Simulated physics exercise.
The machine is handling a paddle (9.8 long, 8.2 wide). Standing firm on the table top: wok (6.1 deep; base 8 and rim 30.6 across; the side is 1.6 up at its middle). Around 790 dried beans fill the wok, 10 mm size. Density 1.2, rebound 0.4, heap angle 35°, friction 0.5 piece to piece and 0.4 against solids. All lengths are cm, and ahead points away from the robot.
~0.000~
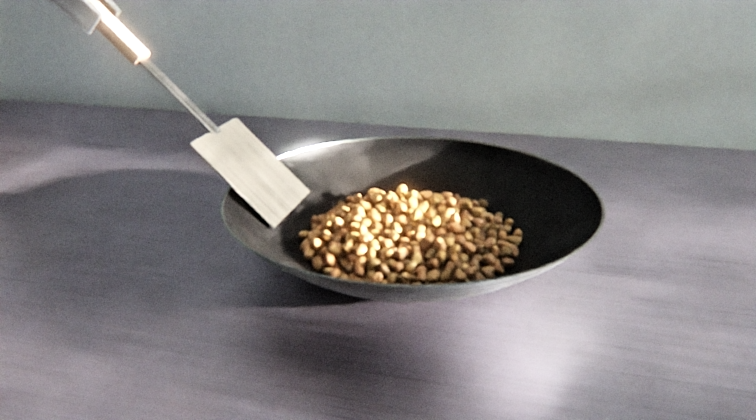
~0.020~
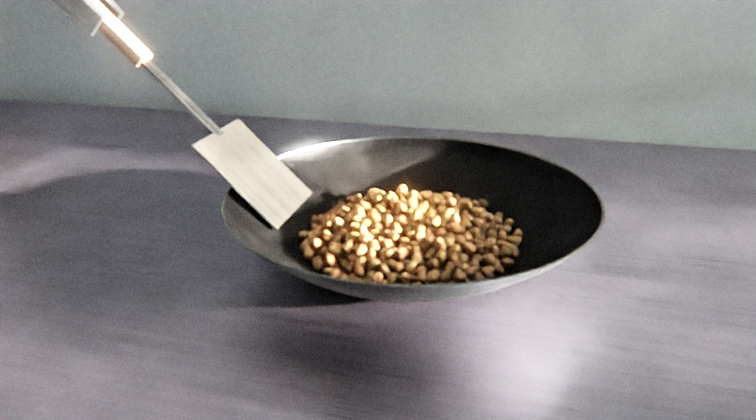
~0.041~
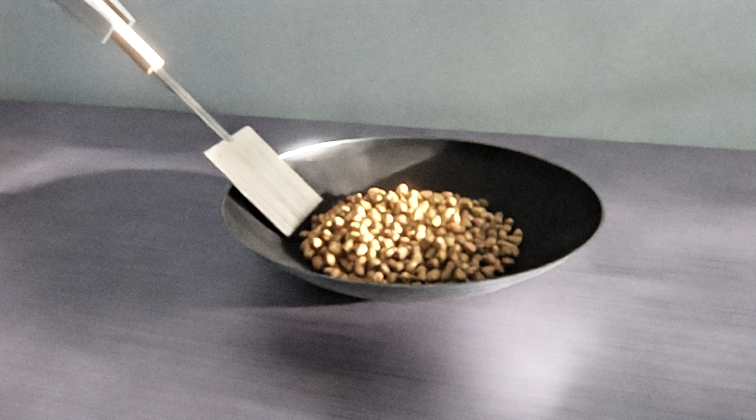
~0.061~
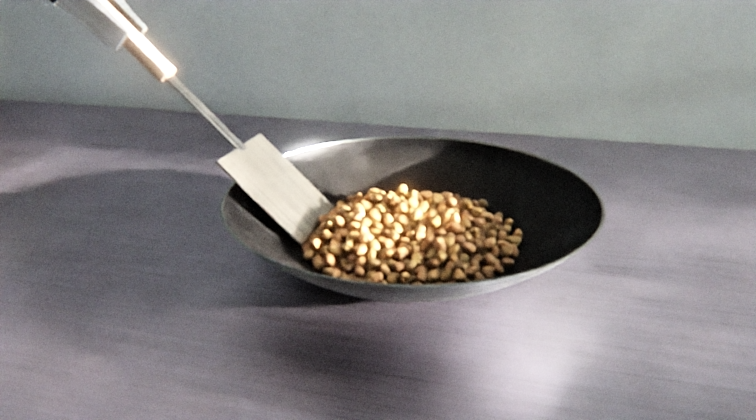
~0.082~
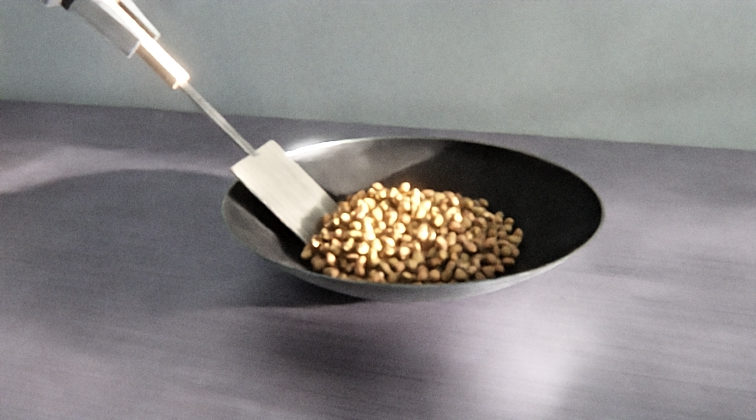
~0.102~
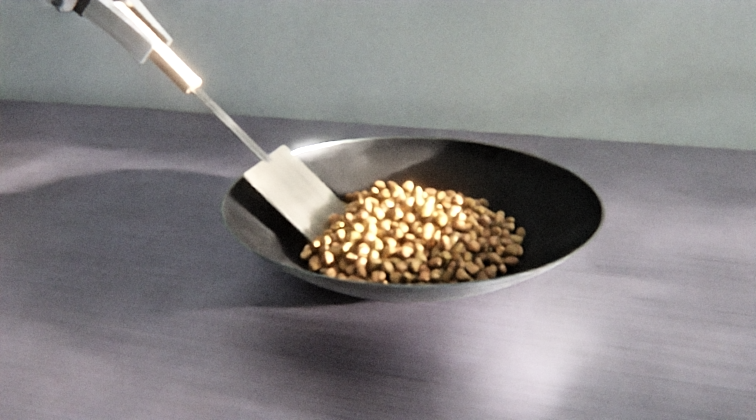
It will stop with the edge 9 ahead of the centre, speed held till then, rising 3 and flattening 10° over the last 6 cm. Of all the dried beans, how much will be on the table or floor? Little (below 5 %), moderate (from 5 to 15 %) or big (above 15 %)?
A moderate share, from 5 to 15 %, ends on the table or floor.
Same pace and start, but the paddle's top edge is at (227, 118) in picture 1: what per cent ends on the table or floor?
About 5 per cent.
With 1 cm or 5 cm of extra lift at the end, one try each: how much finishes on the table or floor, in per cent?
Some 10 and 10 per cent.
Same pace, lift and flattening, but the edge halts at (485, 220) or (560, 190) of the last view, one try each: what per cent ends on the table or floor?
About 0 and 30 per cent.
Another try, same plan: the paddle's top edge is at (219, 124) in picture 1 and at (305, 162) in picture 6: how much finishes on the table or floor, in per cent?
Some 30 per cent.
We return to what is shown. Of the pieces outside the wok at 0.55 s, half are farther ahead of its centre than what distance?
Some 18 cm.
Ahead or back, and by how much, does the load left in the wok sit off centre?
Some 6.0 cm ahead.
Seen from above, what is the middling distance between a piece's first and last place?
Roughly 6 cm.
After 0.20 s, sloping 44°, highest piece 5 above the table; 788 in the wok.
After 0.30 s, sloping 41°, highest piece 7 above the table; 788 in the wok.
After 0.55 s, sloping 34°, highest piece 8 above the table; 732 in the wok, 40 on the table or floor, 16 on the blade or in flight.
After 1.60 s, sloping 34°, highest piece 7 above the table; 731 in the wok, 57 on the table or floor.
At rest, 731 in the wok, 57 on the table or floor. That is 7 % on the table or floor.
